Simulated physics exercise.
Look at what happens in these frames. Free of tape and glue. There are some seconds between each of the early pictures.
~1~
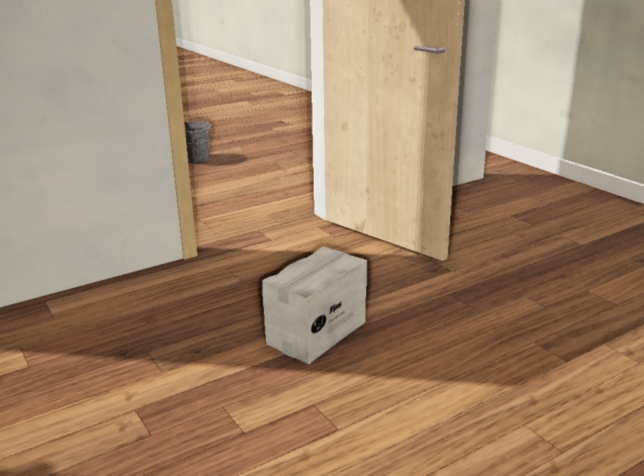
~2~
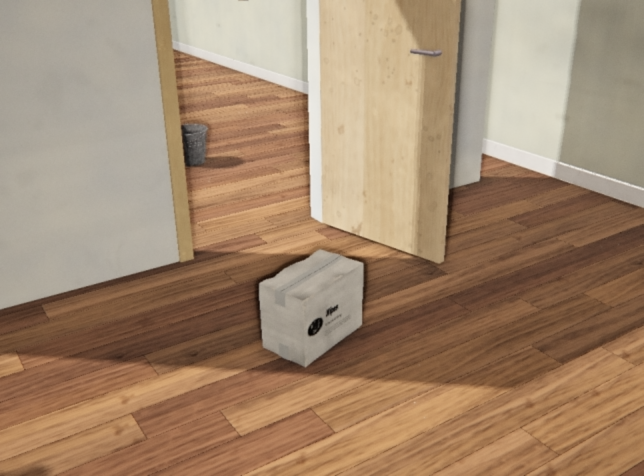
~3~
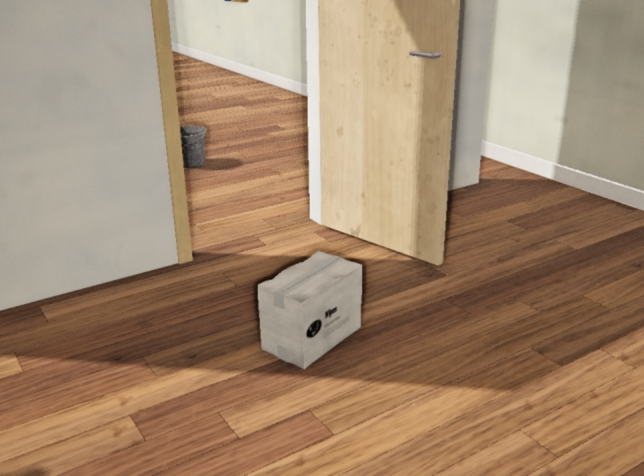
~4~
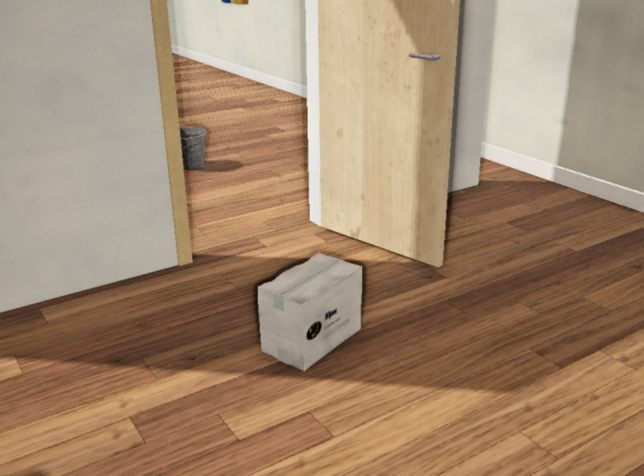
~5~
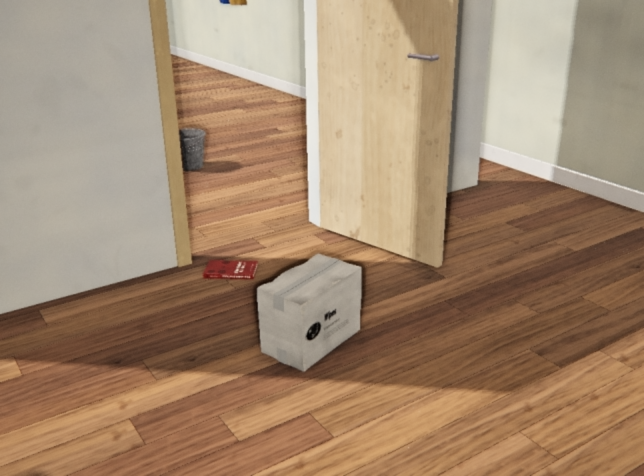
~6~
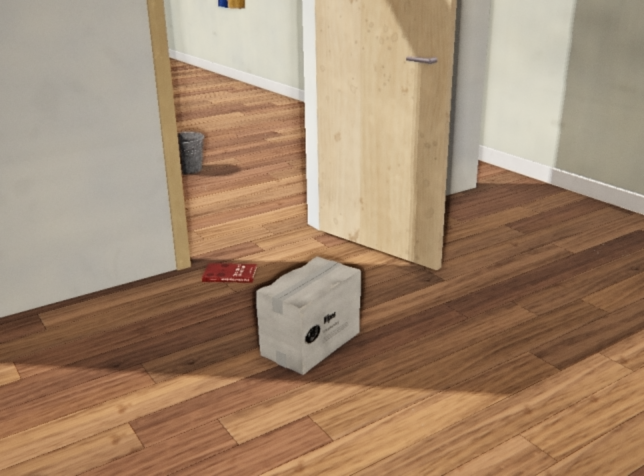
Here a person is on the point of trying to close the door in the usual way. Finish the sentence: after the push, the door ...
After the push, the door halts partway.
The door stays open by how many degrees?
Near 20° open.
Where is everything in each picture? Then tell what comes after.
Door wide open and still; white box (316, 303), in the first picture.
Door wide open and still; white box (313, 305), in the second picture.
Door wide open and still; white box (312, 307), in the third picture.
Door wide open and still; white box (312, 309), in the fourth picture.
Door wide open and still; white box (311, 310), in the fifth picture.
Door wide open and still; red book (230, 273); white box (310, 313), in the sixth picture.
Then, 0.70 s past the last view, door 79° open.
Then, 1.20 s past the last view, door 48° open.
Then, 1.60 s past the last view, door 23° open; red book displaced a little near (217, 269).
Finally, door 19° open; moved from the start, red book; white box still in place. Final places as the last picture's camera would see them, red book near (212, 267).
